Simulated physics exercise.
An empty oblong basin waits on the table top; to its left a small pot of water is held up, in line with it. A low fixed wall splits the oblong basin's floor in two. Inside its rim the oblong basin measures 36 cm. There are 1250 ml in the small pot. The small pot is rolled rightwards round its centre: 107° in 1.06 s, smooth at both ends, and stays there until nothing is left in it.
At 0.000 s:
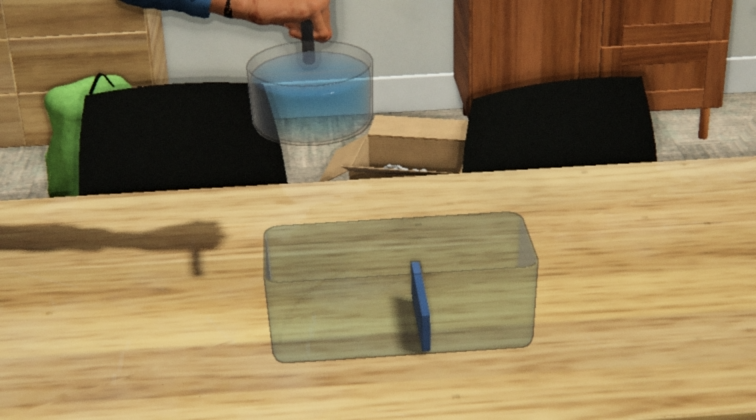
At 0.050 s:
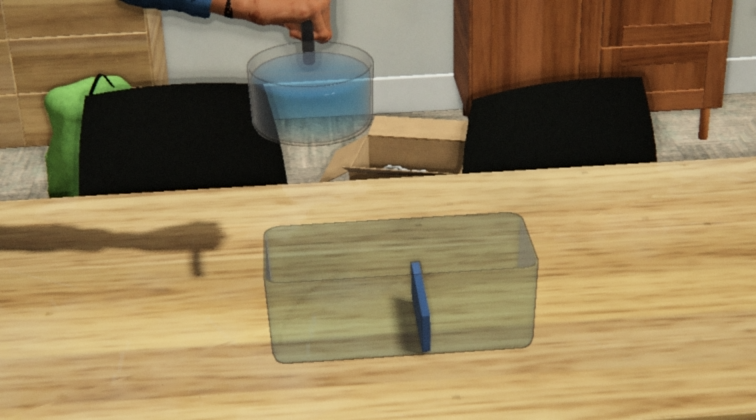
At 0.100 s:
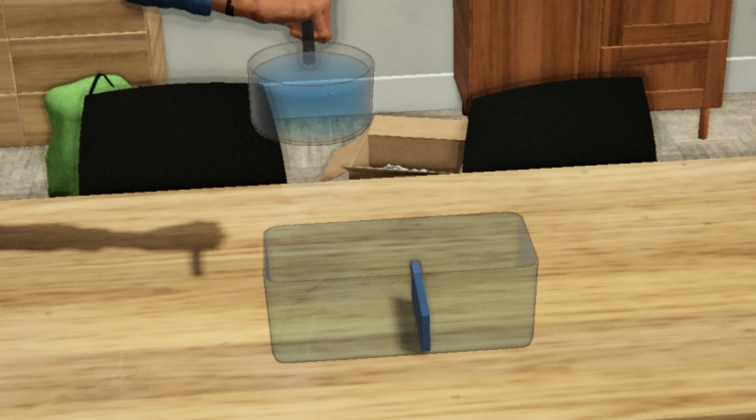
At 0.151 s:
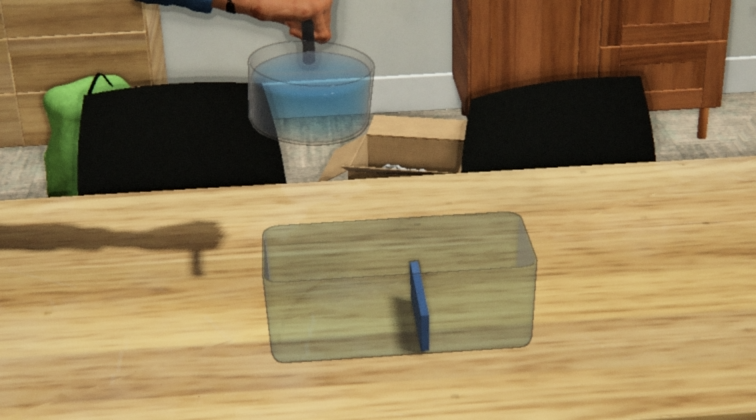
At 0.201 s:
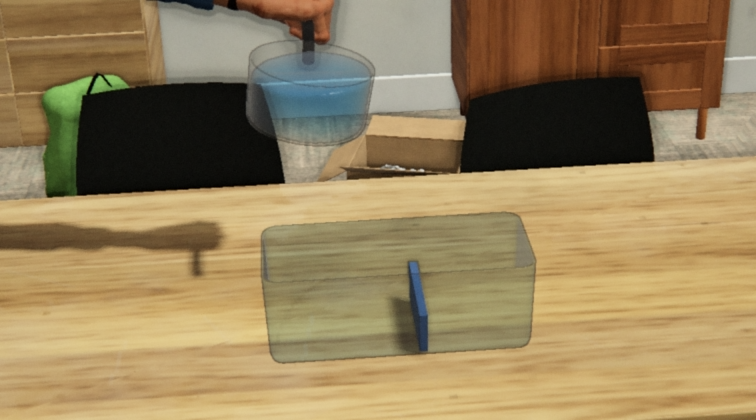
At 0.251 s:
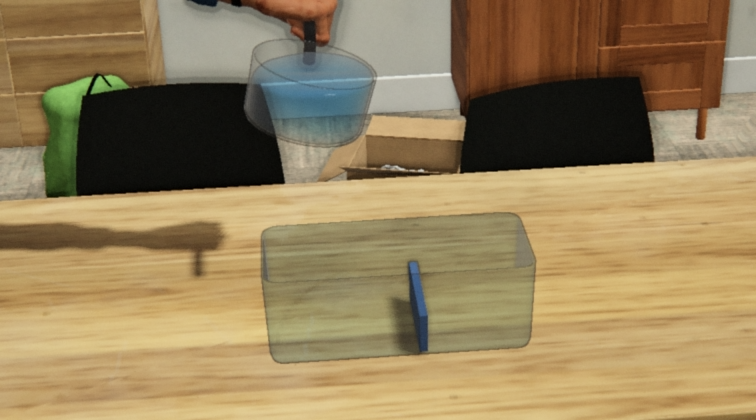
Above a wooden table, a hand slightly tilts a small clear pot of blue water rightwards.
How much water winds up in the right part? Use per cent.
Roughly 73 per cent is past the wall.
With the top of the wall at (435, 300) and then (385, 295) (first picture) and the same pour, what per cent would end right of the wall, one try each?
In turn about 50 and 95 per cent.
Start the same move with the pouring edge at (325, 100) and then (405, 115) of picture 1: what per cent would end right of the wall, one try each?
In turn about 10 and 85 per cent.
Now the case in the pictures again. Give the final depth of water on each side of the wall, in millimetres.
Left about 10 mm, right about 44 mm.
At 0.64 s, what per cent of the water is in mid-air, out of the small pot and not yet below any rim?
Near 40 in a hundred.
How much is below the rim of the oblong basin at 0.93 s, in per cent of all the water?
Near 76 in a hundred.
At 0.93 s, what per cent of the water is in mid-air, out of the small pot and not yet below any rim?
Near 16 in a hundred.
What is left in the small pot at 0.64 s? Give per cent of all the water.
About 50 per cent.
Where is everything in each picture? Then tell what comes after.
The first frame shows tilt 0°; pouring edge (372, 61); surface from (250, 74) to (370, 68); the oblong basin's rim runs from (265, 255) to (530, 239); the wall's top is at (420, 289).
The second frame shows tilt 1°; pouring edge (372, 62); surface from (251, 74) to (370, 68).
The third frame shows tilt 2°; pouring edge (373, 63); surface from (251, 73) to (371, 68).
The fourth frame shows tilt 5°; pouring edge (373, 66); surface from (250, 73) to (370, 69).
The fifth frame shows tilt 9°; pouring edge (374, 71); surface from (250, 74) to (371, 69).
The sixth frame shows tilt 14°; pouring edge (375, 76); surface from (251, 75) to (374, 72).
After 0.64 s the tilt is 71° and 50 per cent is still to pour, 1 is left of the wall and 8 right of it.
After 0.93 s the tilt is 103° and 9 per cent is still to pour, 6 is left of the wall and 70 right of it.
After 1.23 s the tilt is 107° and 0 per cent is still to pour, 23 is left of the wall and 74 right of it.
After 1.56 s the tilt is 107° and 0 per cent is still to pour, 25 is left of the wall and 73 right of it.
In the end 25 per cent lies left of the wall, 73 right of it and 1 outside.
